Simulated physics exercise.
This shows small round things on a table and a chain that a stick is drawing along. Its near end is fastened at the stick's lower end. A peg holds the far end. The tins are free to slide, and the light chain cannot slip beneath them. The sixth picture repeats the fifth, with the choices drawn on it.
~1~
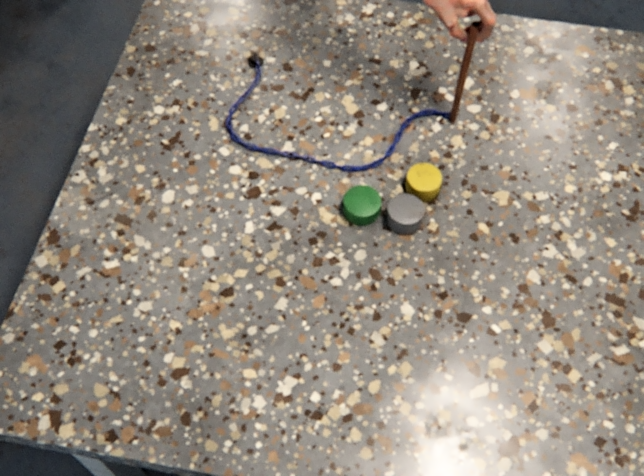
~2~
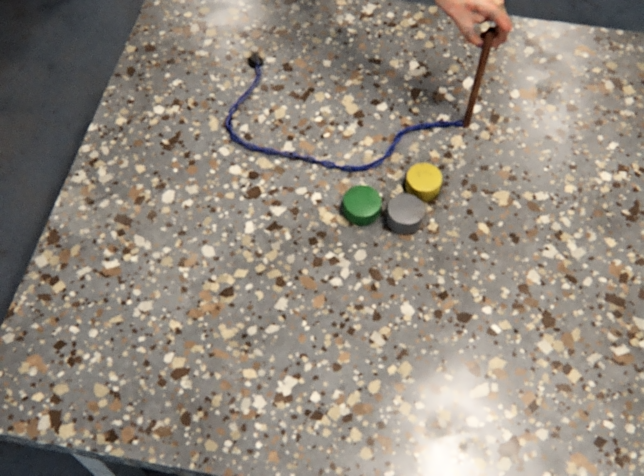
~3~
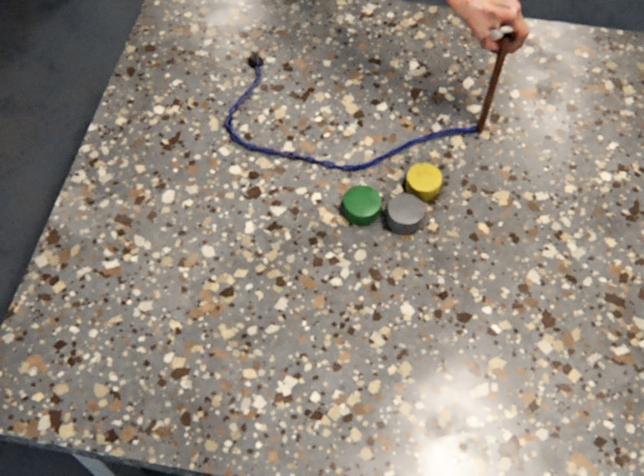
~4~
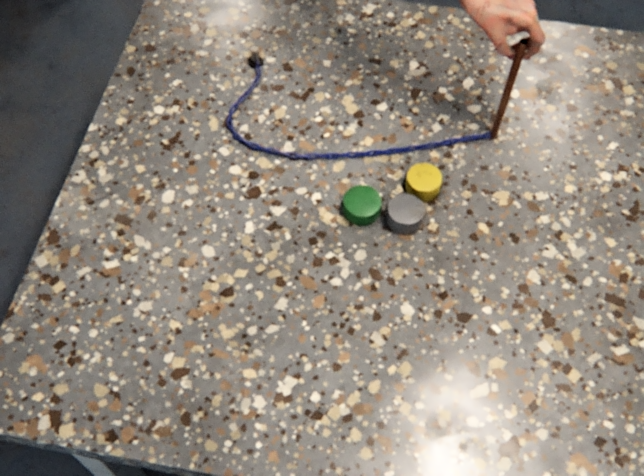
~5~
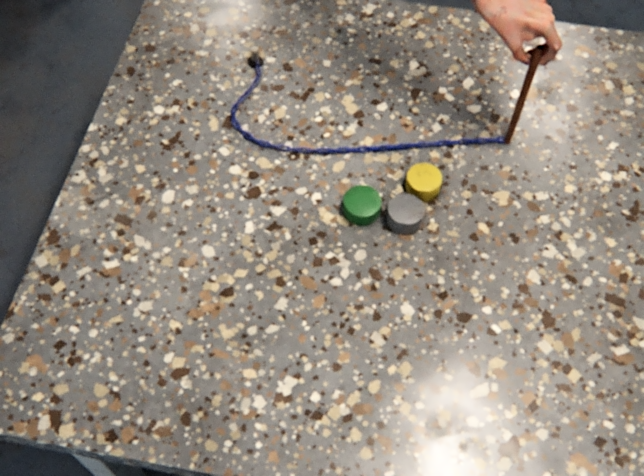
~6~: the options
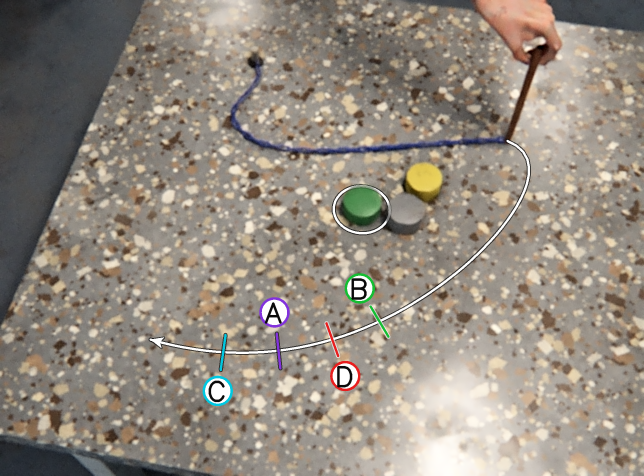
A hand with a stick draws a blue chain rightward past three still tins, straightening it.
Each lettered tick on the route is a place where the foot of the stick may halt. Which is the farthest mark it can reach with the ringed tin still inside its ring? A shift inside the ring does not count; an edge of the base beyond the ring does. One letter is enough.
At B, and not beyond.
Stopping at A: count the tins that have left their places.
By then, three.
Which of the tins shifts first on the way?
The yellow one.
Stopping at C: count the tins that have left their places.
By then, three.
On the copy, A at (278, 351); B at (379, 321); C at (223, 352); D at (332, 339); the ring at (362, 209); the route from (507, 141) via (413, 304) to (150, 340).
On B. First, foot of the stick (514, 211); green tin (362, 205).
Then, foot of the stick (453, 276); green tin (362, 205).
Finally, foot of the stick (379, 322); yellow tin (391, 186); green tin (362, 205); the green tin is still in its ring.
By contrast, A drags the ringed tin to (303, 211); C drags the ringed tin to (274, 209); D drags the ringed tin to (335, 209).
